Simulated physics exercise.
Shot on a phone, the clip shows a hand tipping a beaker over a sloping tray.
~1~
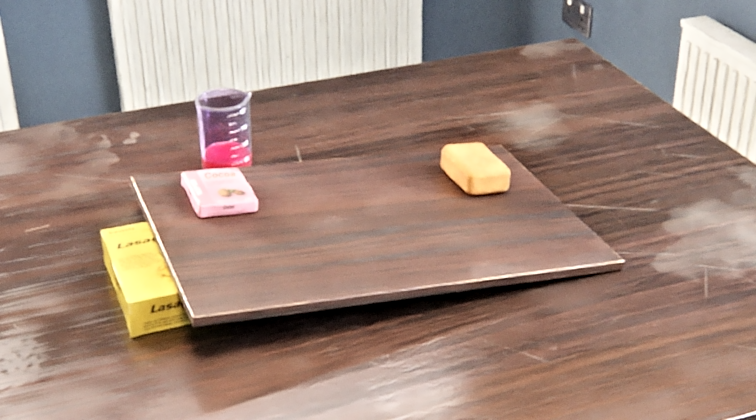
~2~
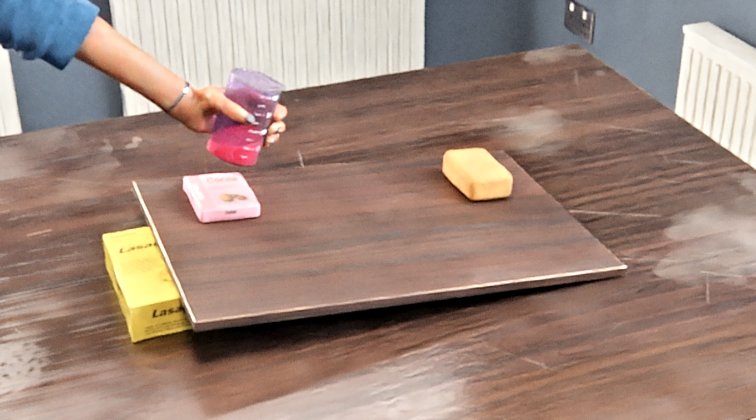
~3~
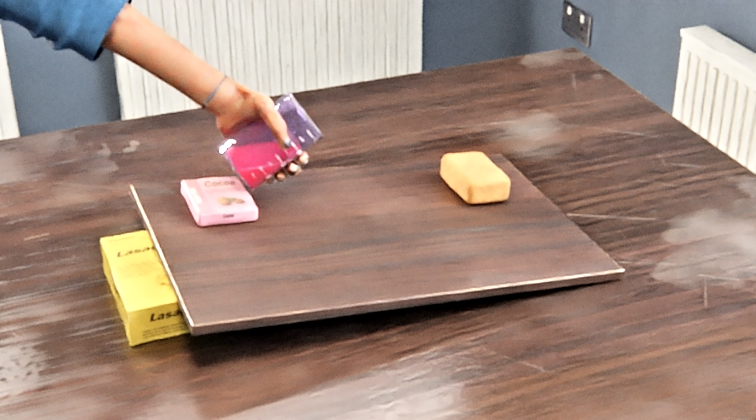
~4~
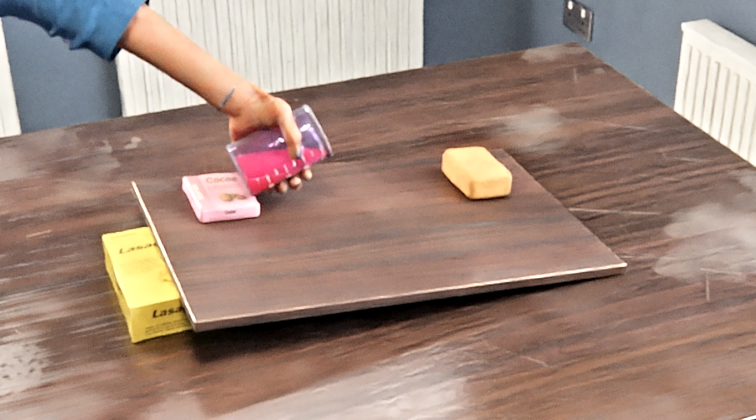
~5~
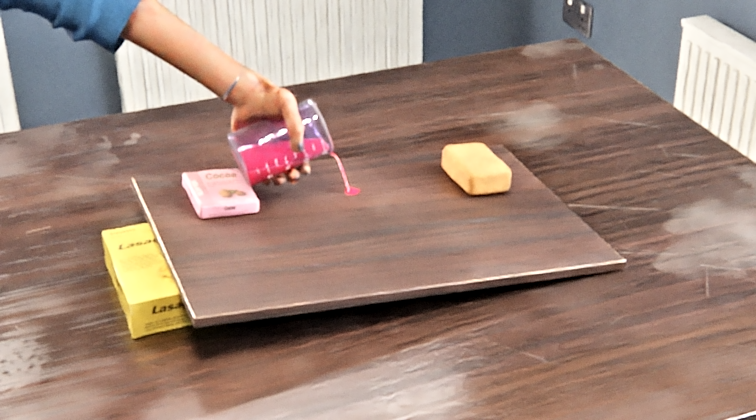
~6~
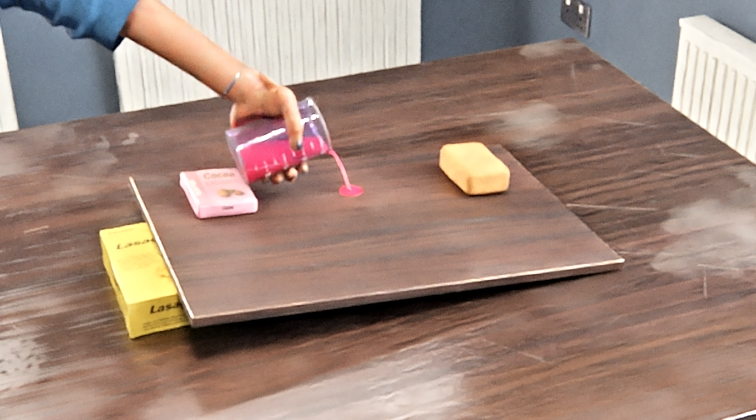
A hand in a blue sleeve lifts a clear beaker of pink liquid from behind a sloping brown tray, tips it rightward, and pours a thin stream onto the surface, where a small pink puddle forms. A pink packet lies at the tray's left, an orange-yellow block at its right, and a yellow box under its raised left edge. The dark wooden table, near white radiators, is seen from slightly above.
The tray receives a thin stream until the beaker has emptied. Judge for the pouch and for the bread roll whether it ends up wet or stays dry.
On the left the pouch - dry, on the right the bread roll - wet.
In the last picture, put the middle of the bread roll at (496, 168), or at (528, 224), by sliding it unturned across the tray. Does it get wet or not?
It gets caught at the first place and is missed at the second.
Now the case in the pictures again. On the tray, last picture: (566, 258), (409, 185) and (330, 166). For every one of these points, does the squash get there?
First spot missed, second spot touched, last spot missed.
Soon after, it runs down to the right; the pouch is dry; the bread roll is wet.
Later, it runs down to the right and off the end; the pouch is dry; the bread roll is wet.
In the end, it runs down to the right and off the end; the pouch is dry; the bread roll is wet.
